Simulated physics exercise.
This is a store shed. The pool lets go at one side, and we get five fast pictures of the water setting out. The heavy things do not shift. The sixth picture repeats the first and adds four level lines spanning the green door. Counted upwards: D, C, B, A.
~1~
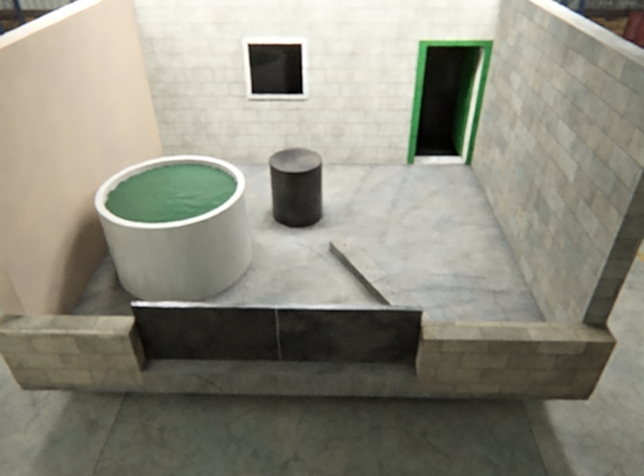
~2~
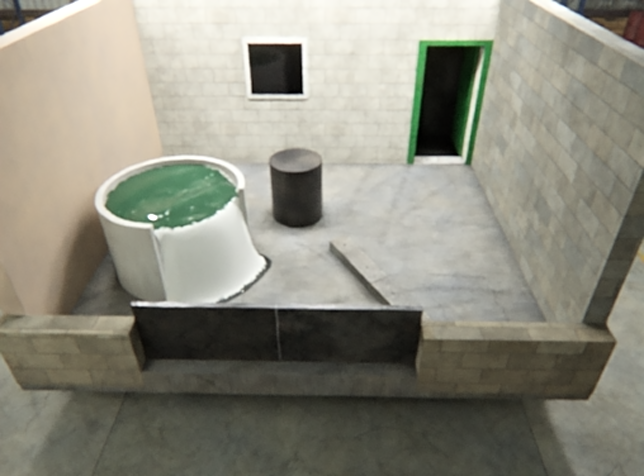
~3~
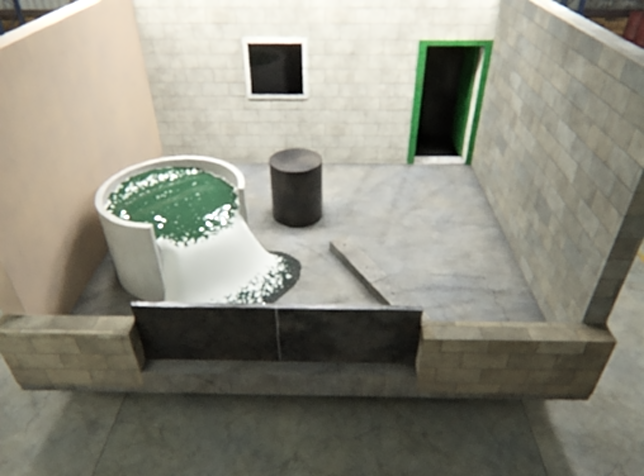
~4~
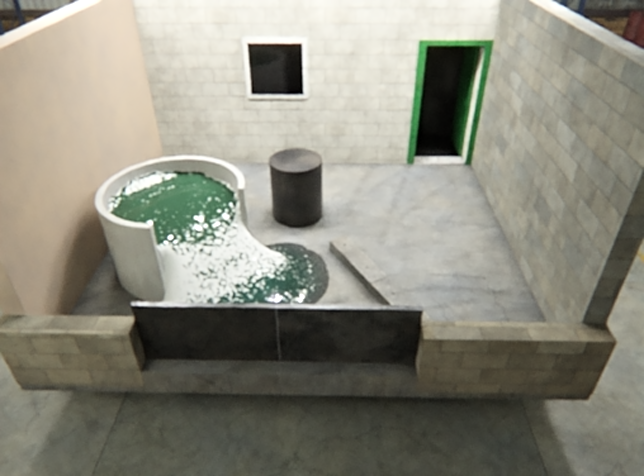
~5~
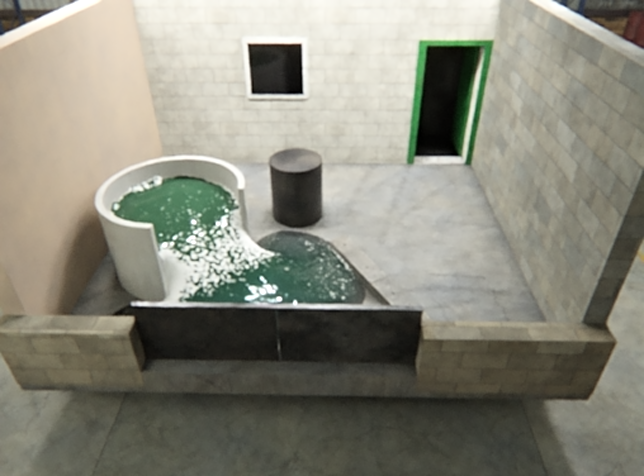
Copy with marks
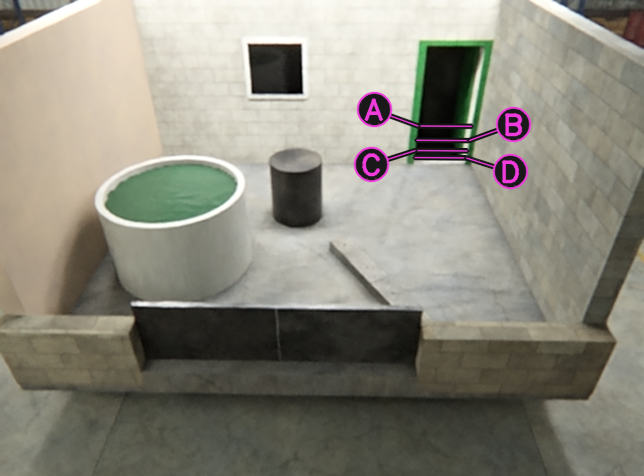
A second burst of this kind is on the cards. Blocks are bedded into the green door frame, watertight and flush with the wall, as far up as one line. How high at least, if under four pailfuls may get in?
Take C.
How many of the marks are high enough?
Three of them.
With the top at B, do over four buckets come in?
No.
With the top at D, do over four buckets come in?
Yes, that goes wrong.
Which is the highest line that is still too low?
Line D.
In magenta, A at (444, 126); B at (442, 140); C at (441, 150); D at (440, 157); from the bottom up D, C, B, A.
If A is chosen, nothing gets over.
If B is chosen, nothing gets over.
If C is chosen, a splash gets over, under a bucket.
If D is chosen, about 11 bucketfuls get in.
